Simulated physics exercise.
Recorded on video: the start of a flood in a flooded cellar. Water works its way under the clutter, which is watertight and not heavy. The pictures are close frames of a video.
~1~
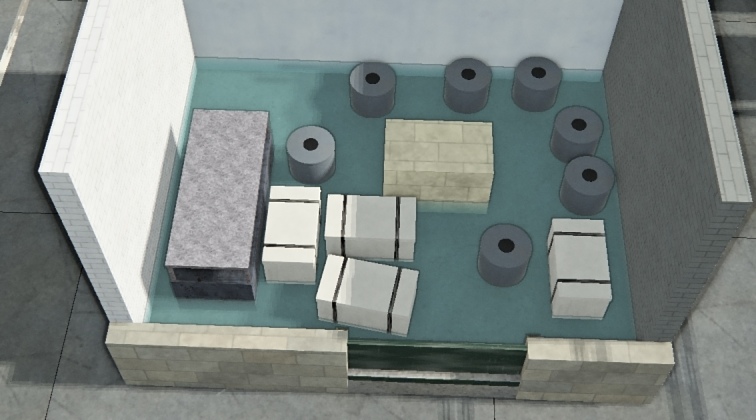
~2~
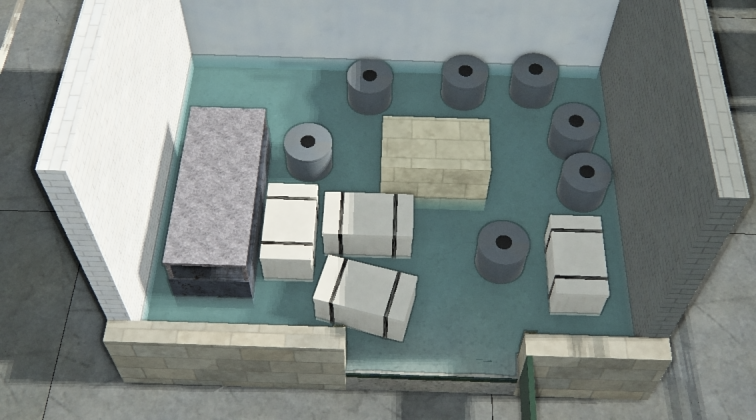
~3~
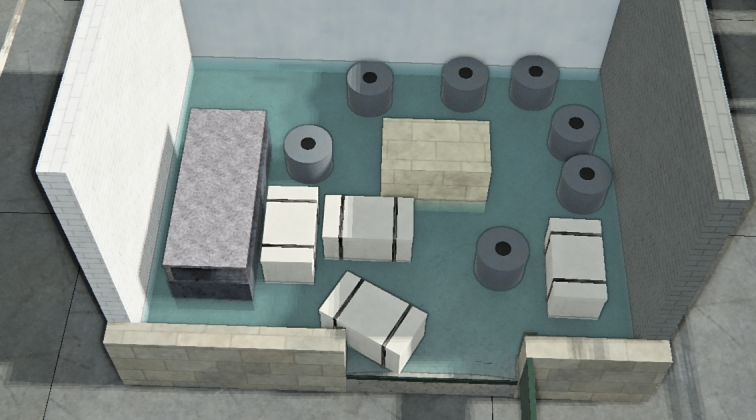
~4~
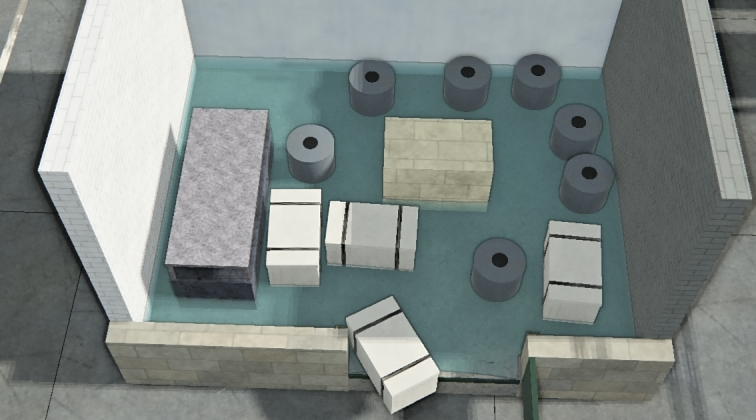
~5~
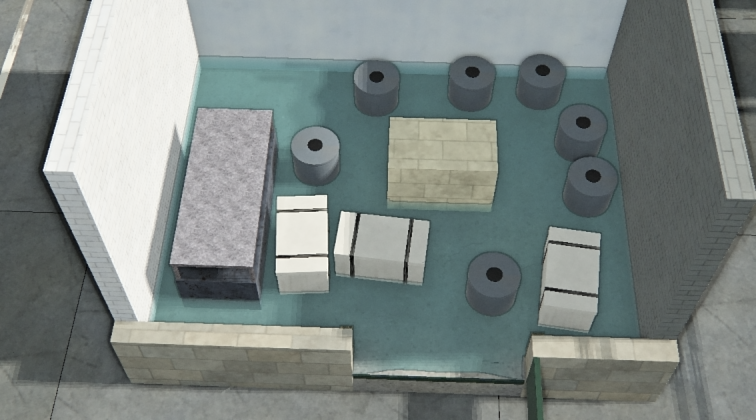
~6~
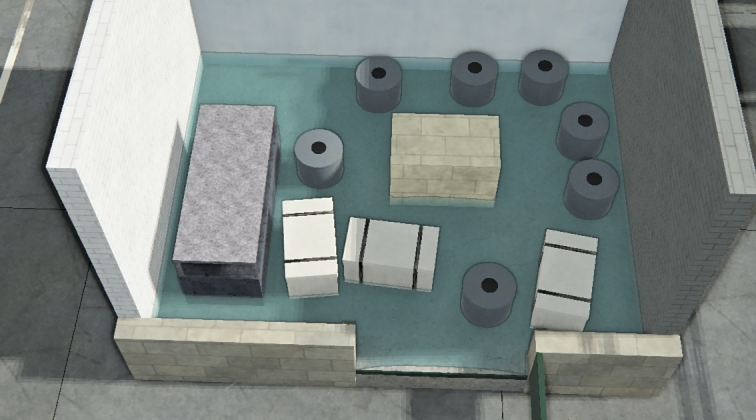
Green gate swinging open in a flooded cellar, one strapped white trunk turning and floating out, then nearby trunks and tub drifting frontward.
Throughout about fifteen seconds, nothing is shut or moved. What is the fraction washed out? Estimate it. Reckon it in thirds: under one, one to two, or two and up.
Two and up, in thirds.
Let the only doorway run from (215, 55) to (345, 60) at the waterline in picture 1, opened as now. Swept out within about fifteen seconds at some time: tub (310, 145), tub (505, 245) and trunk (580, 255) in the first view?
Taken in that order, the answers are swept away, not lost, not lost.
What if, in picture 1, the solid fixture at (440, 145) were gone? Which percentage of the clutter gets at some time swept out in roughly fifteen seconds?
Something like 60 percent, roughly.
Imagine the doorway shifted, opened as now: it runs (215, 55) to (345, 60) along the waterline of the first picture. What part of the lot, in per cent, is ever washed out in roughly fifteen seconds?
I'd call it 60 per cent.
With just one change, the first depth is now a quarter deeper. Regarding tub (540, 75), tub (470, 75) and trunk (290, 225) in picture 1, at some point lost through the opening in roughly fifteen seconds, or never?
Result per object, as listed: Retained / retained / washed away.
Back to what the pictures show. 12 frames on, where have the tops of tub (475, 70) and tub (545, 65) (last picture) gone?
First object near (509, 88); second object near (568, 100).
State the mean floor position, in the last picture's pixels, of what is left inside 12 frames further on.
Close to (492, 200).
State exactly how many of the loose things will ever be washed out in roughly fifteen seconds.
It adds up to 8.
A moment on, 2 of 11 are out; 9 afloat.
Next, 5 of 11 are out; 6 afloat.
Later, 7 of 11 are out; 4 afloat.
In the end, 8 of 11 are out; 3 afloat.
